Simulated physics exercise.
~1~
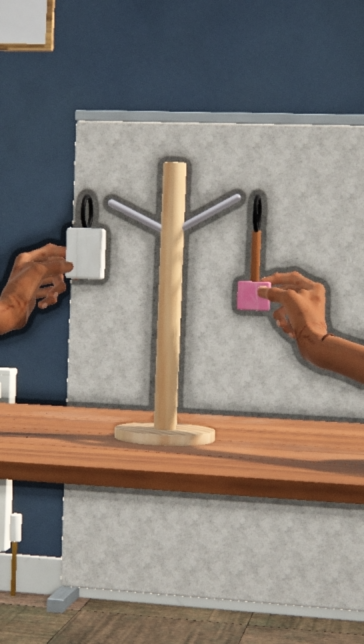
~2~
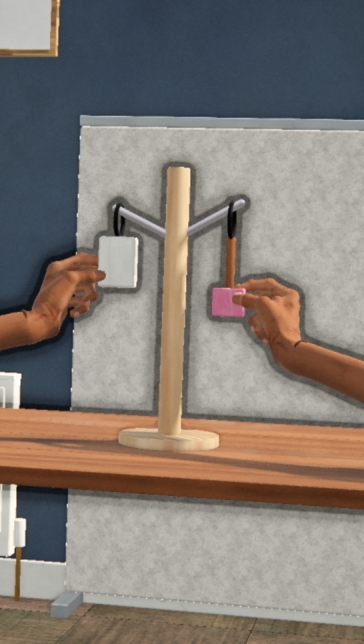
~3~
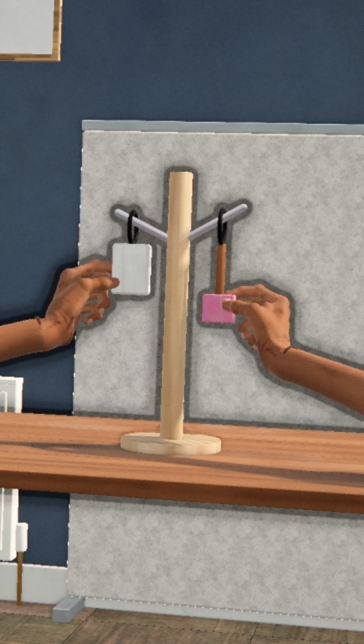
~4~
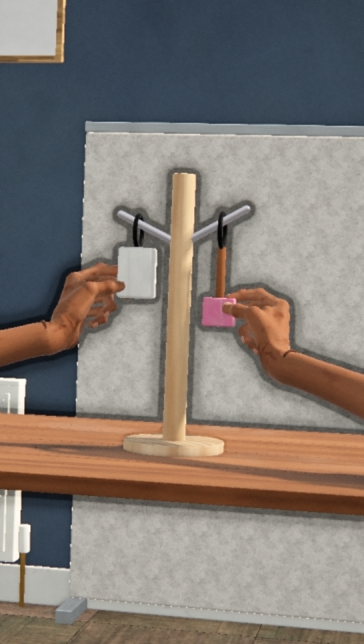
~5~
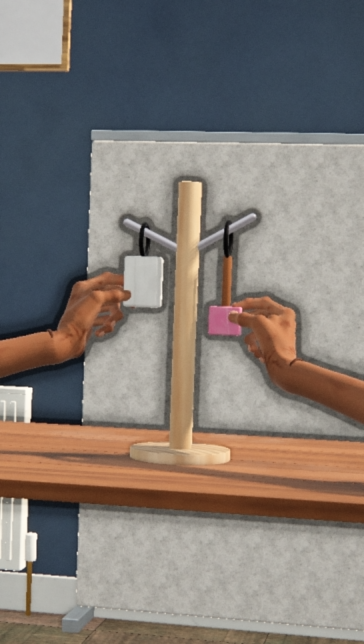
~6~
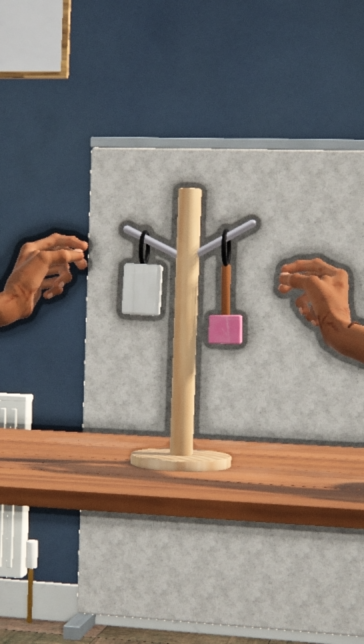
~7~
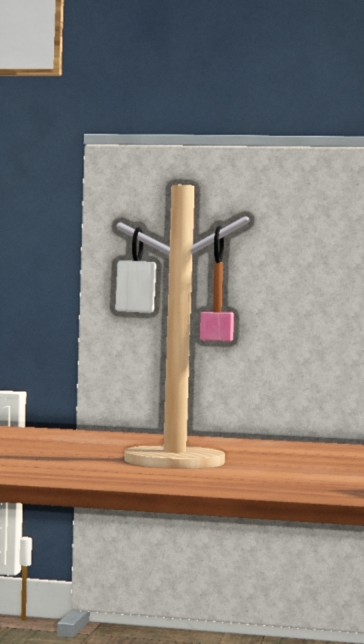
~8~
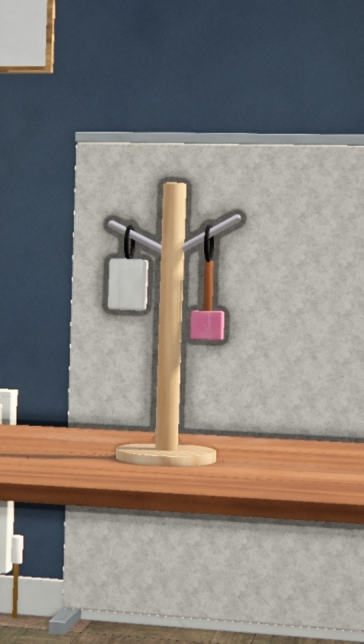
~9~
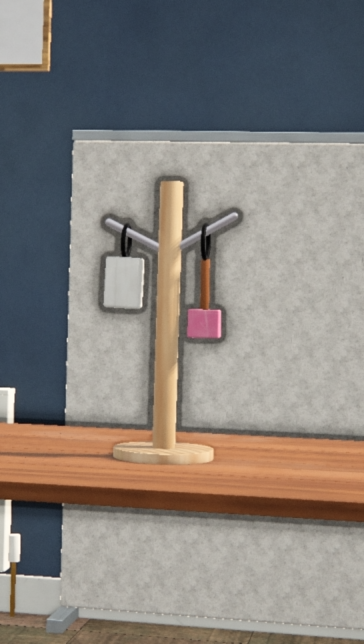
Two hands hanging a white pouch and a pink brush on opposite pegs of a wooden stand, then withdrawing, leaving both hanging.
